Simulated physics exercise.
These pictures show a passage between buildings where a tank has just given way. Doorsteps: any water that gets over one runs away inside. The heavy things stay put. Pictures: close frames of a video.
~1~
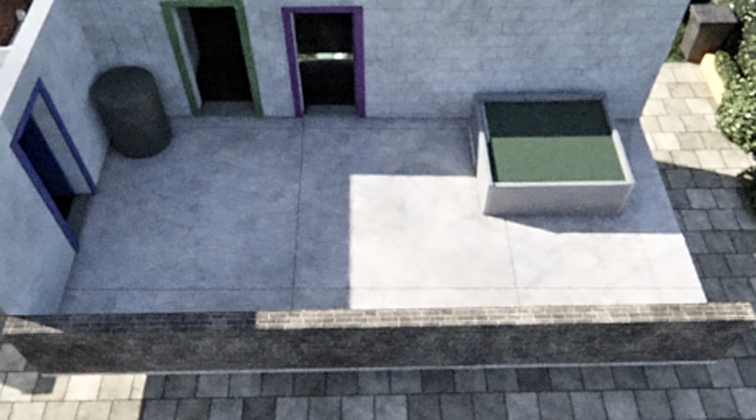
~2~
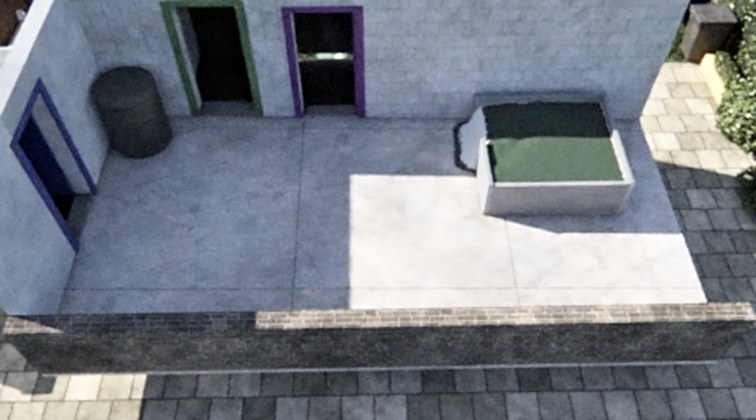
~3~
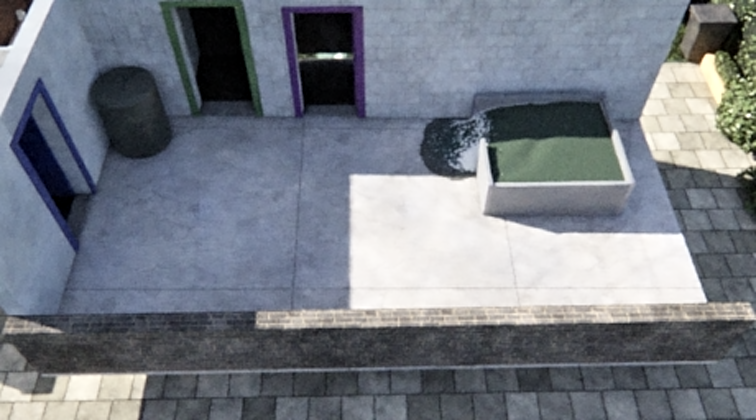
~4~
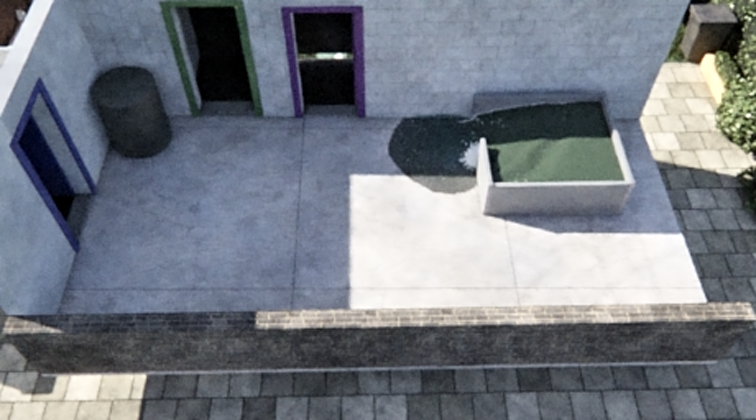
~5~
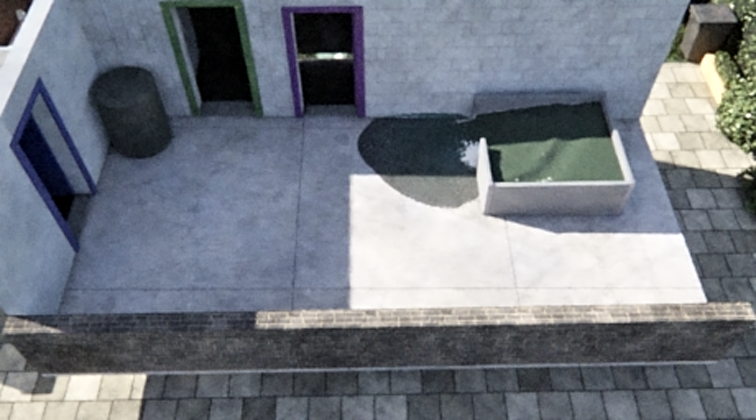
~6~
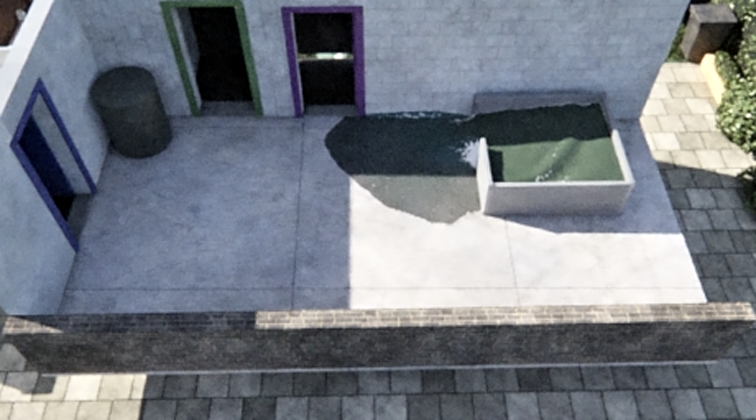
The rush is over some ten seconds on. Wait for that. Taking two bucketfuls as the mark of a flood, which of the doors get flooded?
The blue door gets flooded, the purple door gets flooded, the green door stays below the mark.
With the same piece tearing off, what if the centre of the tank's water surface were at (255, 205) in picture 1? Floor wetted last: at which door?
Door noted: The purple door.
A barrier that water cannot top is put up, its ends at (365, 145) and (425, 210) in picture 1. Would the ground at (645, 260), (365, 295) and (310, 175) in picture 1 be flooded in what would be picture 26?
Outcome per location, in sequence: Unsoaked, unsoaked, soaking.
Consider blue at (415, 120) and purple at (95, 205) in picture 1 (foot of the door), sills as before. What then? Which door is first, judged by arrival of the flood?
The door marked blue.
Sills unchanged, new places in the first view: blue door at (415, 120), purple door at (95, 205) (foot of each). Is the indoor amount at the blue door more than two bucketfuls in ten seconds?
The blue door lets more in.
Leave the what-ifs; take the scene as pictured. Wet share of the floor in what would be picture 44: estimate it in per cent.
65 %.
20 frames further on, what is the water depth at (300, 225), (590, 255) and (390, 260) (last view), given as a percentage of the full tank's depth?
In the order asked, some 4, 0 and 2 in a hundred.
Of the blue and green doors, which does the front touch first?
It would be the green one.
A moment on, water covers 25 % of the floor; the blue door not reached, the purple door under two buckets in, the green door wet at the sill, nothing in.
Next, water covers 40 % of the floor; the blue door not reached, the purple door under two buckets in, the green door wet at the sill, nothing in.
Then, water covers 60 % of the floor; the blue door under two buckets in, the purple door over two buckets in, the green door wet at the sill, nothing in.
Later, water covers 65 % of the floor; the blue door over two buckets in, the purple door over two buckets in, the green door under two buckets in.
In the end, water covers 95 % of the floor; the blue door over two buckets in, the purple door over two buckets in, the green door under two buckets in.
